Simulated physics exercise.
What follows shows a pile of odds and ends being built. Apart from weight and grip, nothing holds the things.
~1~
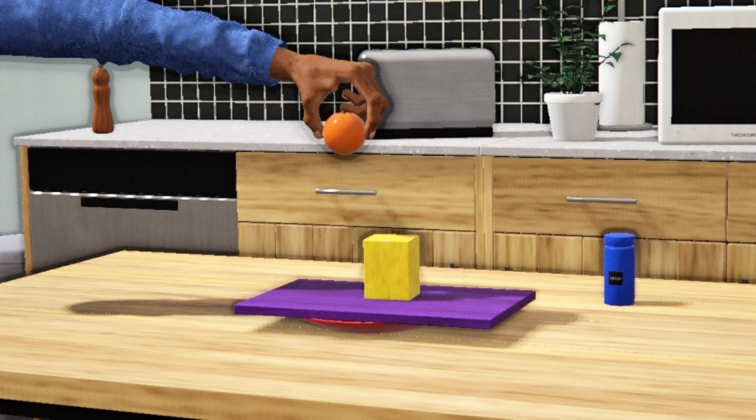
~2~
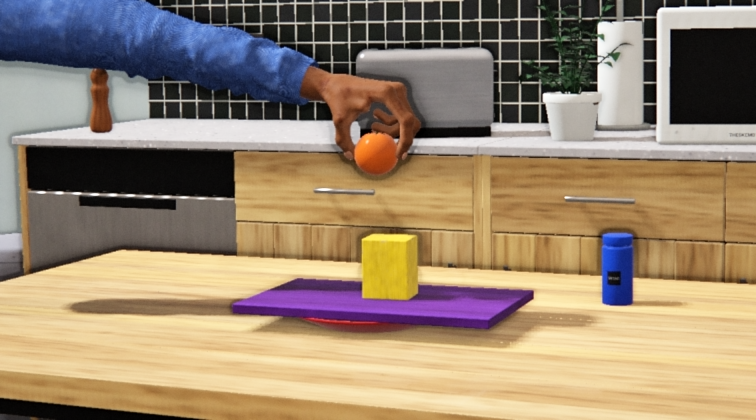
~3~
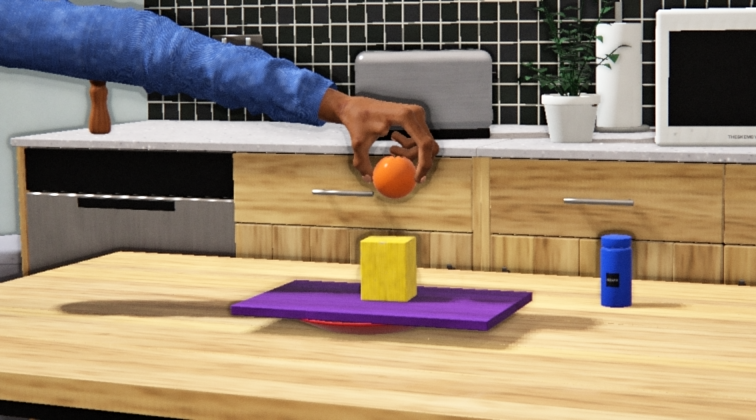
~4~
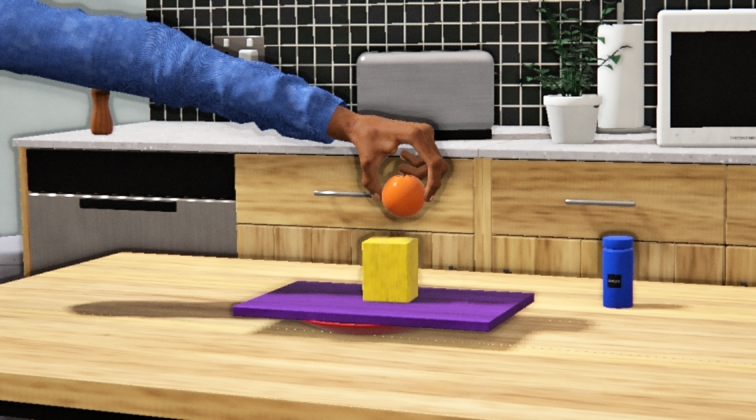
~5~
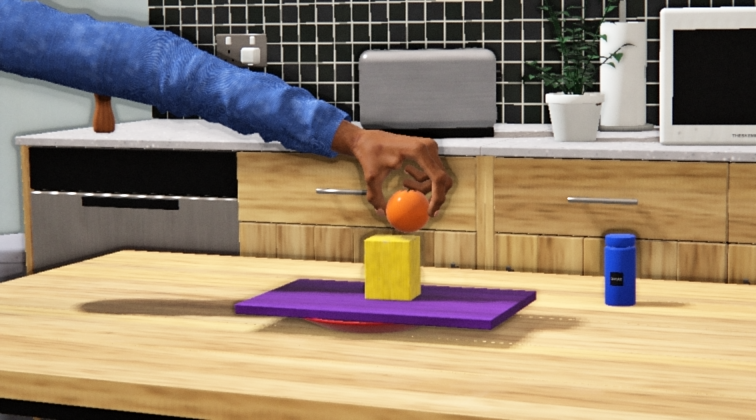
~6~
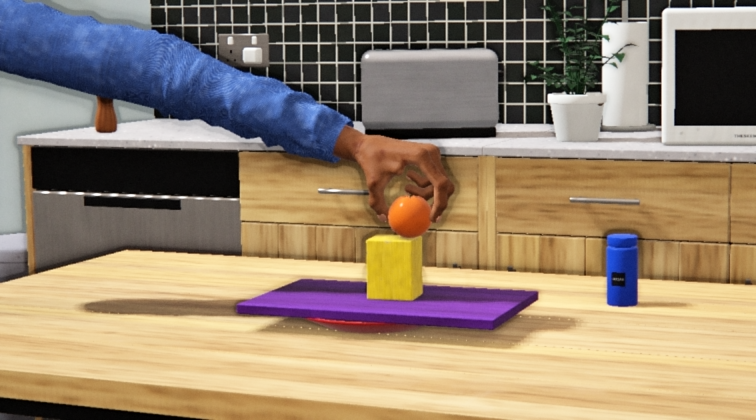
In a kitchen, a hand lowers an orange tomato rightward onto a yellow block.
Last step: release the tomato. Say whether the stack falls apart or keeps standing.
Nothing drops.
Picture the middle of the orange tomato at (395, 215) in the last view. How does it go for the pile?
After that, the pile stays intact.
Then, 0.10 s on from there, no change.
Then, 0.40 s on from there, orange tomato resting near (410, 217).
Then, 0.70 s on from there, orange tomato resting near (410, 218).
In the end, all 5 unmoved. At the end, from the last picture's camera, orange tomato near (410, 217). The pile stays up.
